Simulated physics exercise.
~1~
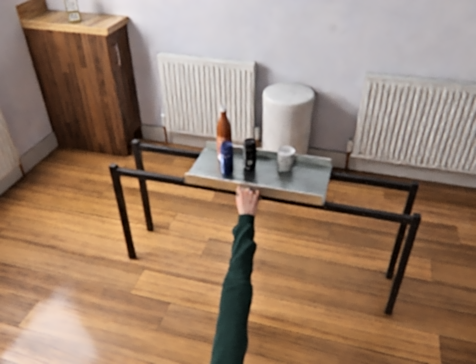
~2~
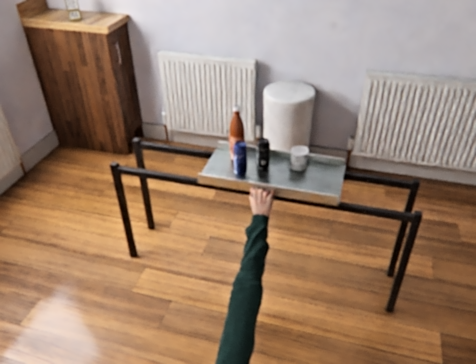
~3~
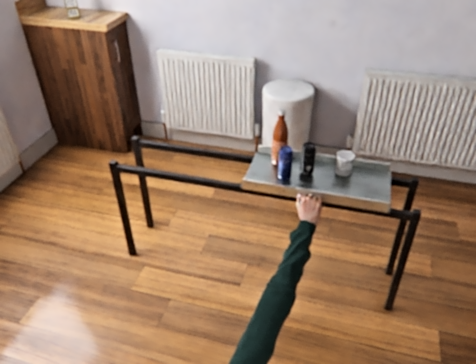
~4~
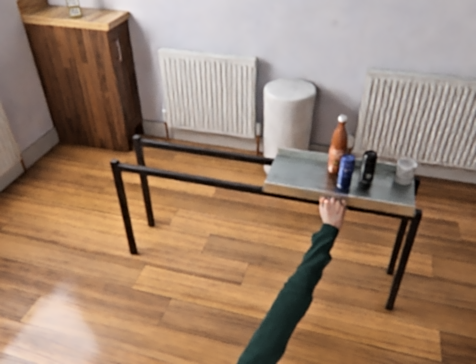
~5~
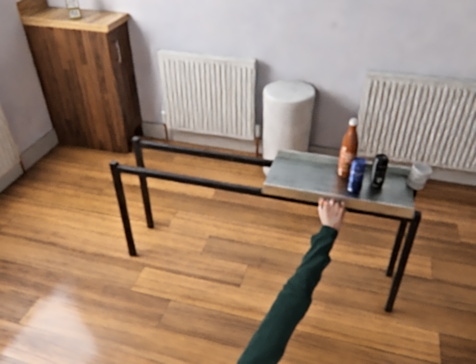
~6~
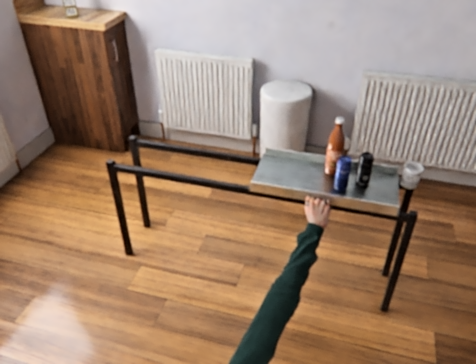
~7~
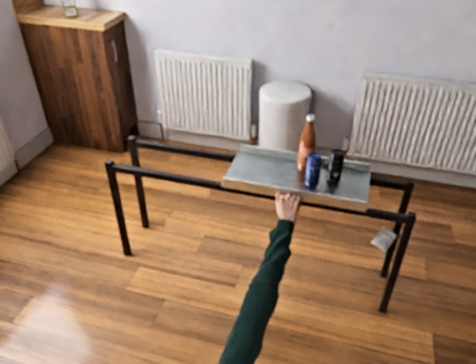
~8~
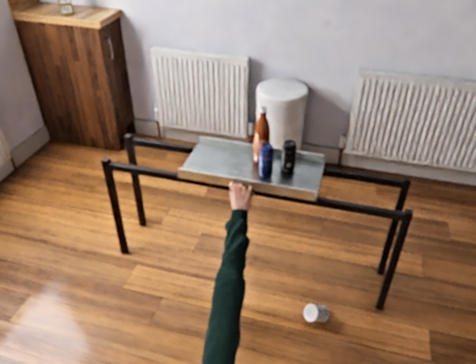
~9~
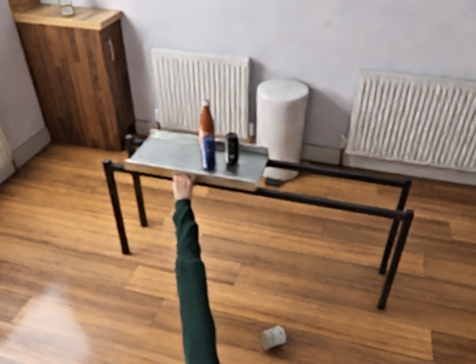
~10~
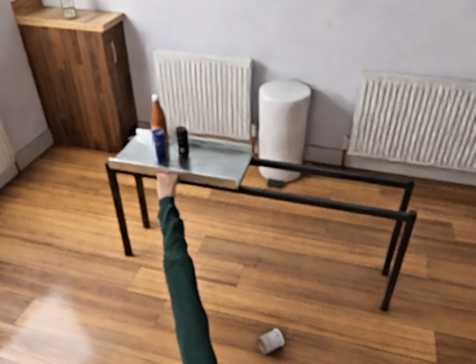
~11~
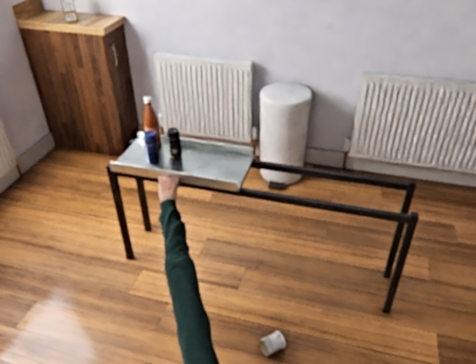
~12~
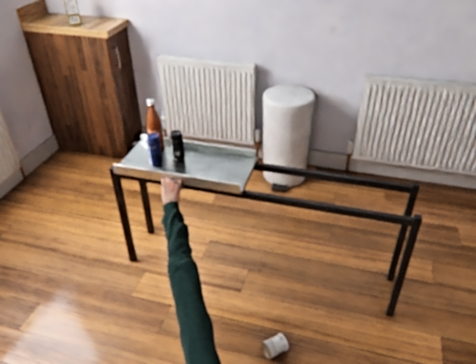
A grey metal tray slides along a black frame in a room with a wooden floor, white radiators and a white bin, seen from above and in front. On it stand an orange bottle, a blue can, a black can and a pale cup-like tin, while a green-sleeved arm holds its front edge. The hand moves the tray right until it stops, and the items shift slightly further right. As it goes back left, the tin drops off the right end to the floor. At the left end the others slide a little left, finishing upright aboard.
